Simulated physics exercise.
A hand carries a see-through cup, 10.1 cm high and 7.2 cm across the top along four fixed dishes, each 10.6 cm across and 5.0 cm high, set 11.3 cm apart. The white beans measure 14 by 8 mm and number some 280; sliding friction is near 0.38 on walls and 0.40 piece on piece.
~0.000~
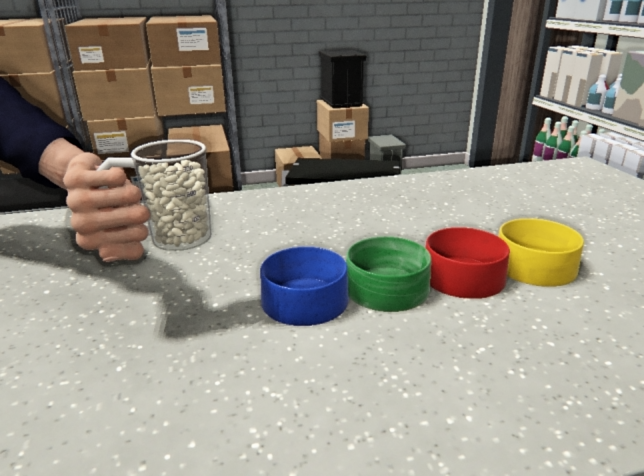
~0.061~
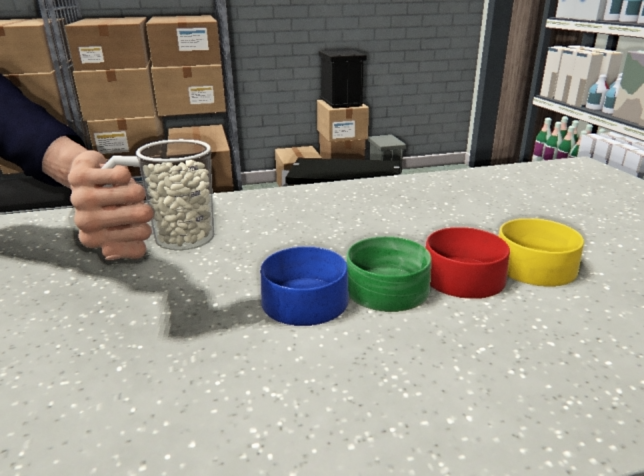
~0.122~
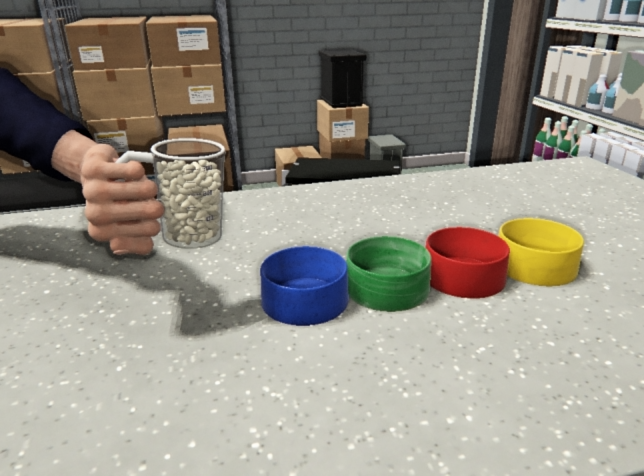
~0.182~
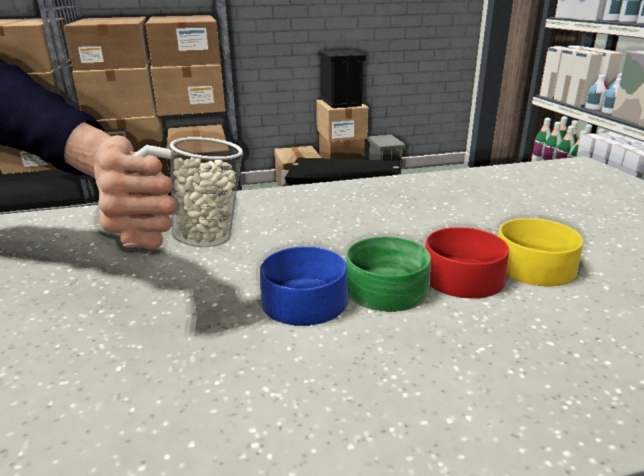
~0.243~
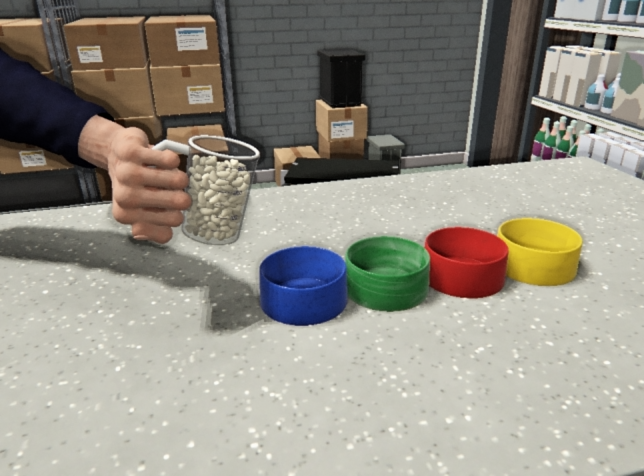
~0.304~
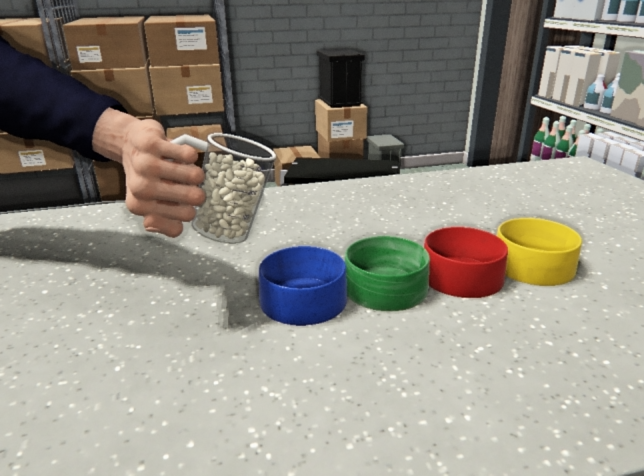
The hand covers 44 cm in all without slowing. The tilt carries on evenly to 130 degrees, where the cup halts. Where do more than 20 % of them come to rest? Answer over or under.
Red under, blue under, green under, yellow over, counter under.
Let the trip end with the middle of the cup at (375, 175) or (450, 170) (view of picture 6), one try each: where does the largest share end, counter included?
Most goes to: Green; red.
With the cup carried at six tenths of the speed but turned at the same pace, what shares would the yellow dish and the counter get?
Then: Yellow 0; counter 10.
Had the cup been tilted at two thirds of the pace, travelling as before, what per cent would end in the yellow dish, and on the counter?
In that case yellow 90; counter 10.
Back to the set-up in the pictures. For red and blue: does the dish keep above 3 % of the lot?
Red yes; blue no.
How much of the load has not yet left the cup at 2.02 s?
Roughly 0 per cent.
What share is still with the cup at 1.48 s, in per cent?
Roughly 75 per cent.
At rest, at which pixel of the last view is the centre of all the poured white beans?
At about (540, 254).
After 1.01 s, tilt 76 degrees; cup holds 100 %.
After 1.48 s, tilt 113 degrees; cup holds 75 %, red 15 %, yellow 5 %.
Then, at 2.02 s, tilt 130 degrees; cup holds 0 %, red 10 %, yellow 85 %.
At rest (2.6 s), red 10 %, blue 0 %, green 0 %, yellow 85 %, counter 5 %.
